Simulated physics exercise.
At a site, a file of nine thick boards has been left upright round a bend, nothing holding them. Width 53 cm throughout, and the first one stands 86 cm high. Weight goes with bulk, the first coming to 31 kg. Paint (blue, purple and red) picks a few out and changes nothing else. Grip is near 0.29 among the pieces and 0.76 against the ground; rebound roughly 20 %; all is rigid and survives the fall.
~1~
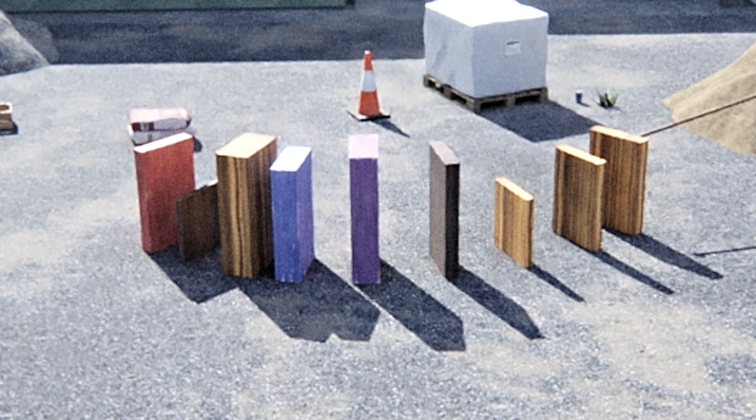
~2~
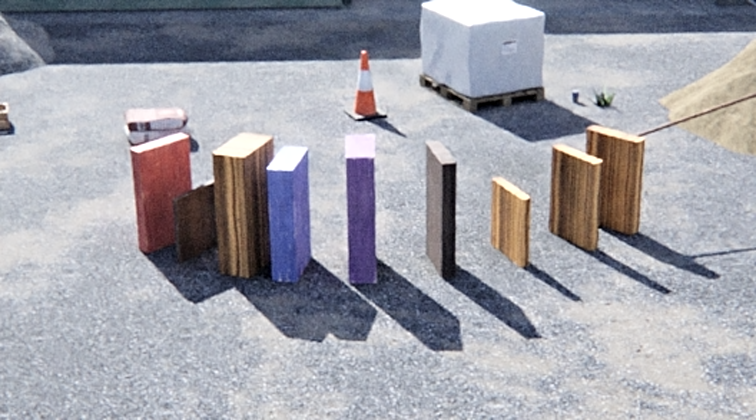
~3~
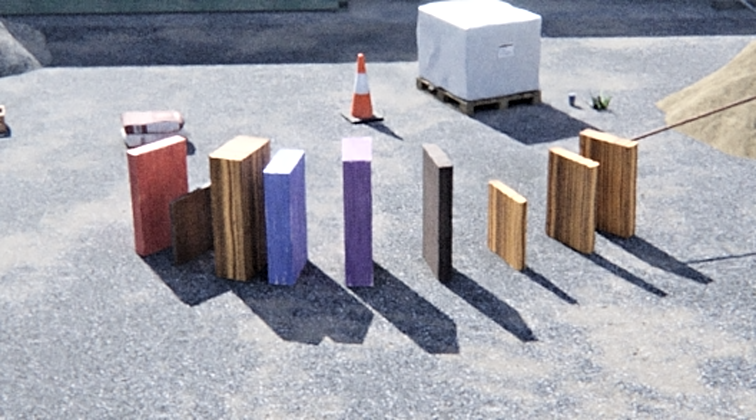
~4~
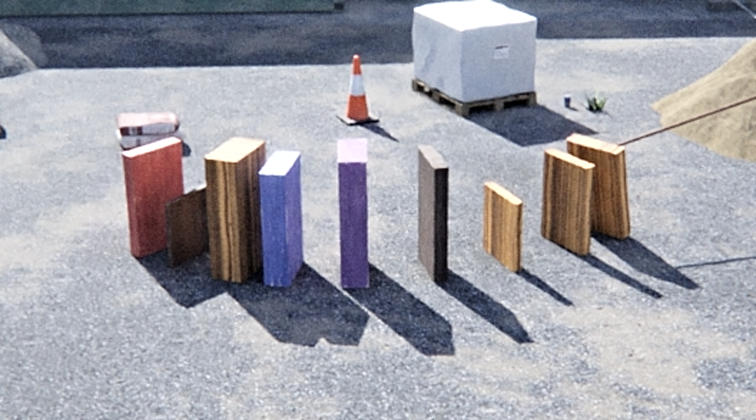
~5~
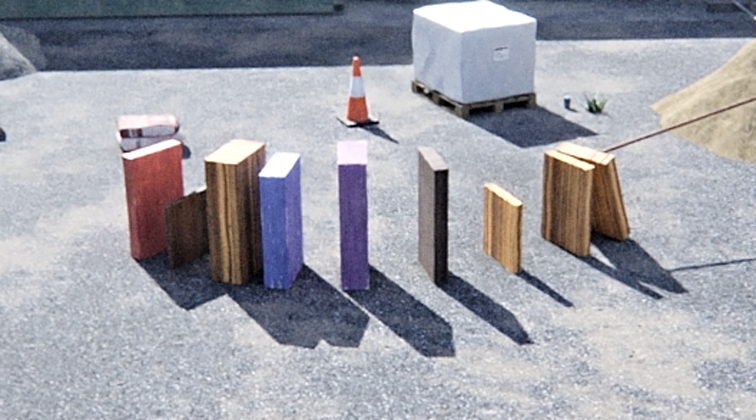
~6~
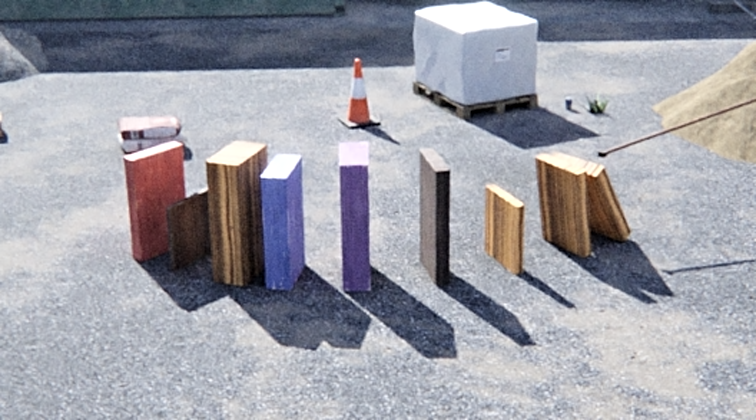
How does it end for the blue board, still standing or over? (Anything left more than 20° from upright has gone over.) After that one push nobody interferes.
In the end the blue board falls.
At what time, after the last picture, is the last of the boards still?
Around 3.5 s.
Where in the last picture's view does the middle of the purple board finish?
Around (290, 237).
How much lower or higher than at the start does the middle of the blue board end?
About 15 cm lower.
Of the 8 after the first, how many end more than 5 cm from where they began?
Shifted: 8.
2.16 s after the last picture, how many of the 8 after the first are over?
4 by then.
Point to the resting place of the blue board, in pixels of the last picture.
Near (236, 233).
Then, 0.36 s on from the sixth picture, 2 of the 8 other boards over; blue board unmoved.
Then, 2.16 s on from the sixth picture, 4 of the 8 other boards over; blue board tipped 14°; purple board tipped 31°.
Then, 2.88 s on from the sixth picture, 8 of the 8 other boards over; blue board tipped 62°; purple board tipped 63°.
Finally, 8 of the 8 other boards over; blue board tipped 59°; red board lying flat; purple board tipped 60°. Not one is left standing. Seen by the last camera, middles, blue board near (236, 234), red board near (120, 228).
